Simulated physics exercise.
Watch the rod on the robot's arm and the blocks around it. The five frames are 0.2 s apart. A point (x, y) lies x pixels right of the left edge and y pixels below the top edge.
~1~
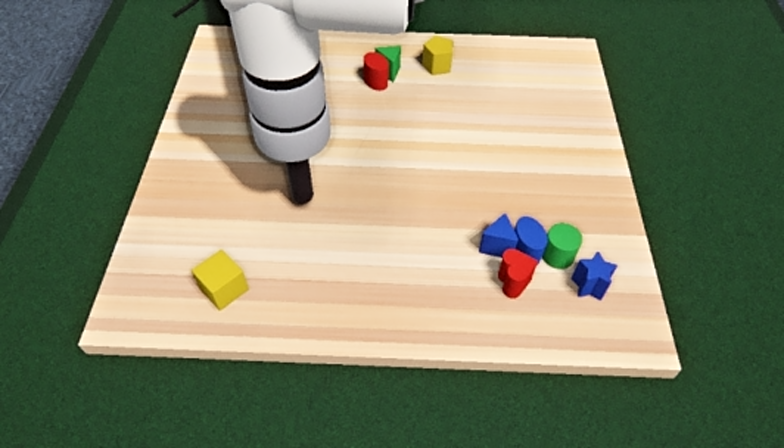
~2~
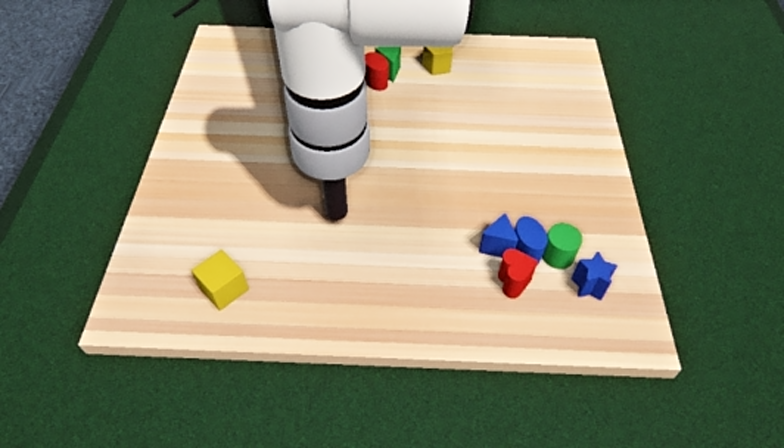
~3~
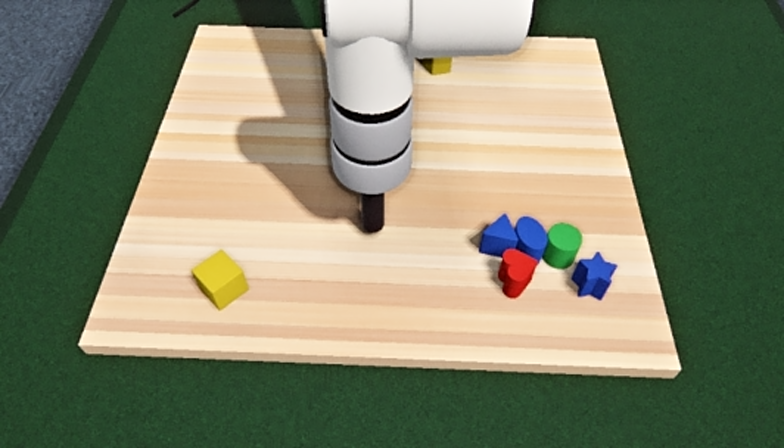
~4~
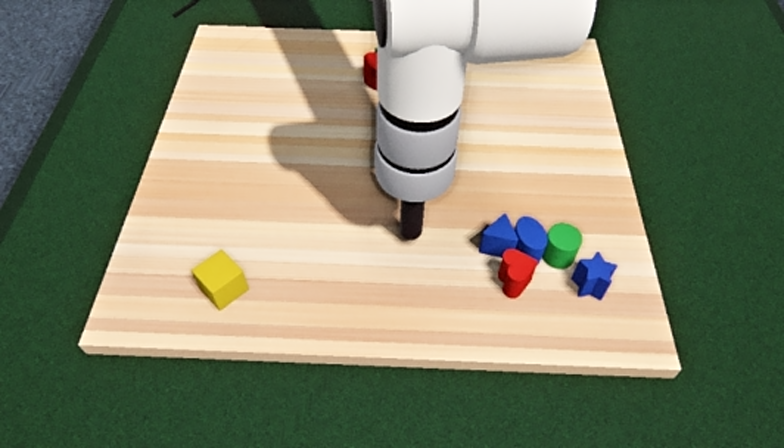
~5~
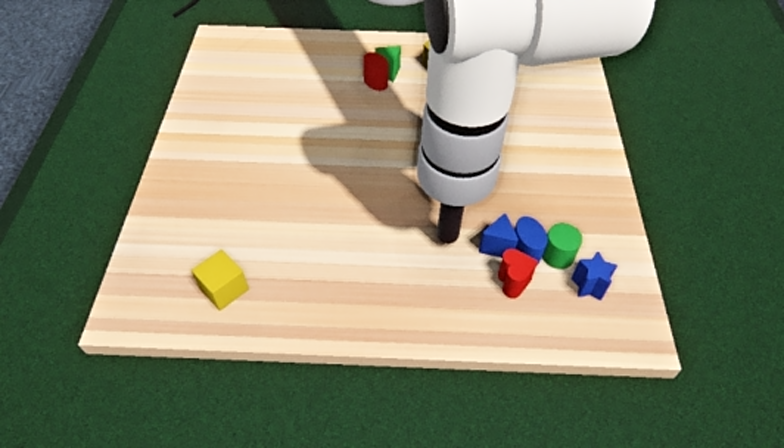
The robot arm's dark rod moves right across the wooden board, nearing the blue triangular block.
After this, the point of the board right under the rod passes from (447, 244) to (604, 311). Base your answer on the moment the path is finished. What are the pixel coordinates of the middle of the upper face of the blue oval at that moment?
I'd say the blue oval ends with its top centre at (566, 221).
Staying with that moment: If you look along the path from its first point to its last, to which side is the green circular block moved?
My answer: Left.
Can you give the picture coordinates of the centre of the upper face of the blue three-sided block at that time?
My best guess is (557, 247).
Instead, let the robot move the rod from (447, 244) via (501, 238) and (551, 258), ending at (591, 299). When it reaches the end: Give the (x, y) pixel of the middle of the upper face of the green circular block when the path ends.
Expect it around (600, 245).
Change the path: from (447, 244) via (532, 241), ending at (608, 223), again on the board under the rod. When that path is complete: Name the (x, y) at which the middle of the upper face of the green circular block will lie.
I expect it at (598, 237).
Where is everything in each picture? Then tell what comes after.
The first picture shows rod tip (303, 197); block tops, blue three-sided block (502, 228); red heart-shaped block (519, 264); blue oval (532, 232); green circular block (566, 236); blue star-shaped block (599, 267).
The second picture shows rod (337, 213); blocks unchanged.
The third picture shows rod (373, 225); blocks unchanged.
The fourth picture shows rod (411, 232); blocks unchanged.
The fifth picture shows rod (448, 236); blue three-sided block (502, 228); red heart-shaped block (519, 264); blue oval (532, 232); green circular block (566, 236); blue star-shaped block (599, 267).
On the path given first. One third of the way, rod (500, 258); blue three-sided block (529, 234), turned 25° anticlockwise; red heart-shaped block (524, 268); blue oval (556, 230), turned 20° anticlockwise; green circular block (591, 234).
Two thirds of the way, rod (553, 280); blue three-sided block (556, 247), turned 100° anticlockwise; red heart-shaped block (552, 292), turned 95° clockwise; blue oval (566, 221), turned 40° anticlockwise; green circular block (604, 230).
At the end, rod (609, 303); blue three-sided block (557, 247), turned 105° anticlockwise; red heart-shaped block (555, 293), turned 110° clockwise; blue oval (566, 221), turned 40° anticlockwise; green circular block (604, 230); blue star-shaped block (613, 269), turned 65° anticlockwise.
